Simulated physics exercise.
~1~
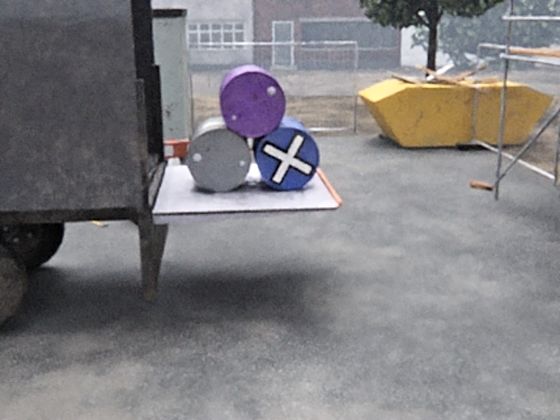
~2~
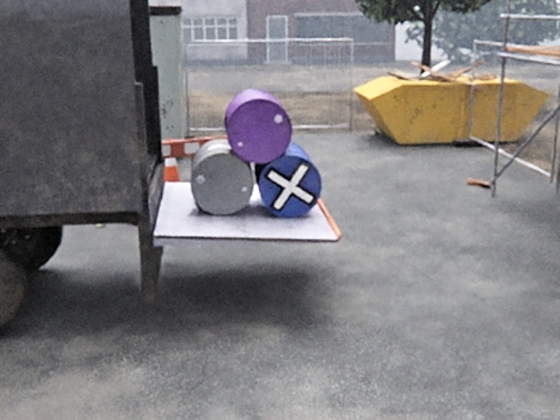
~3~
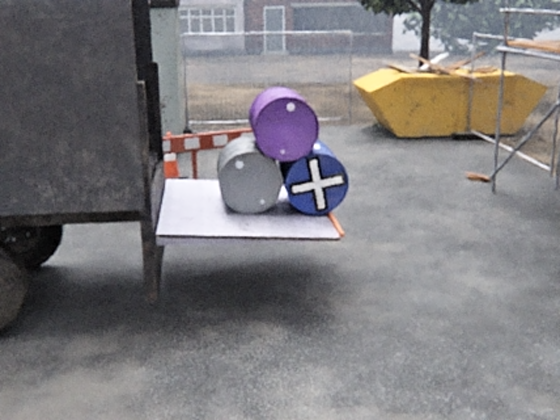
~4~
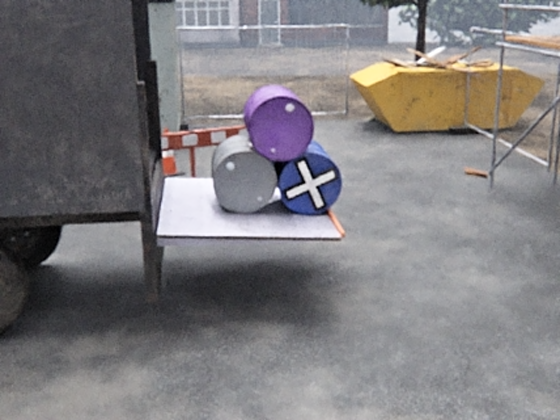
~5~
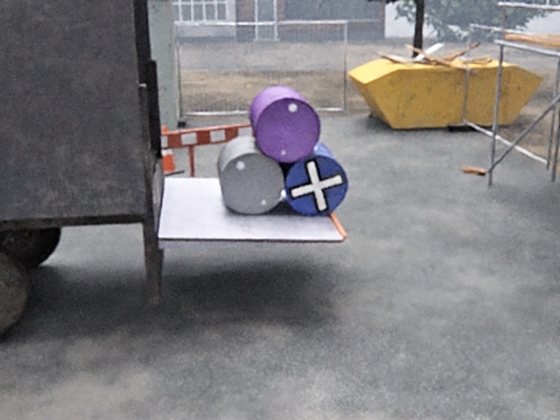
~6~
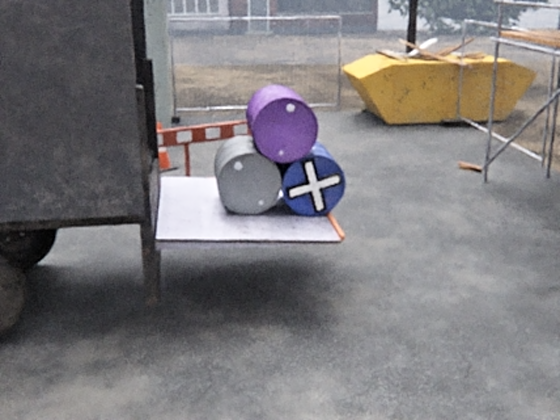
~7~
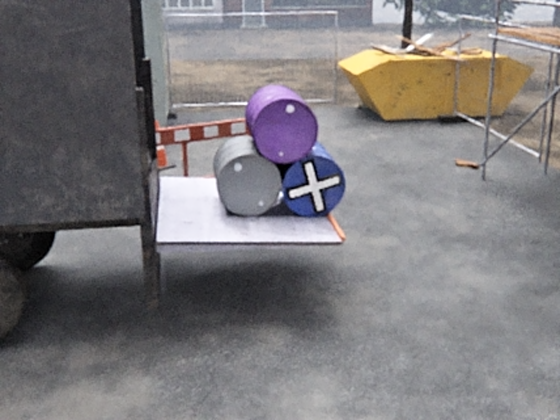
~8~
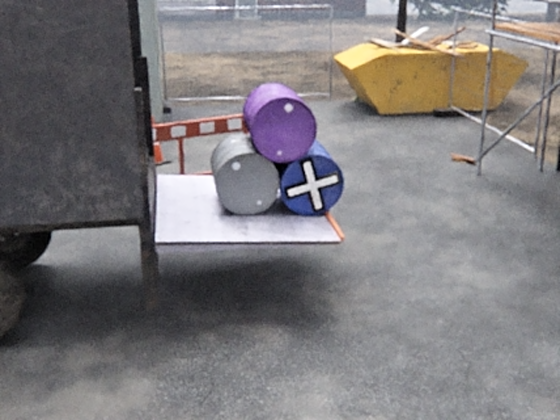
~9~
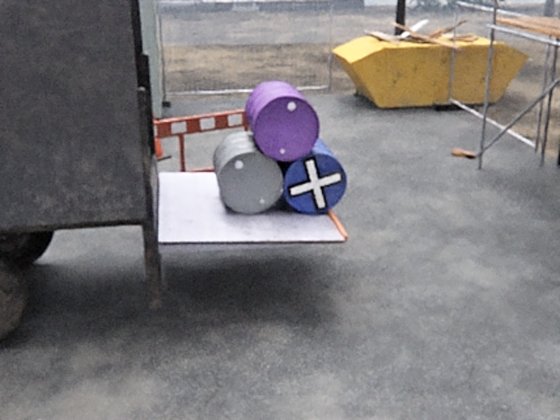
Purple drum resting on grey and blue drums as a lorry's tail-lift dips, the stack rolling right, rocking back slightly and settling.
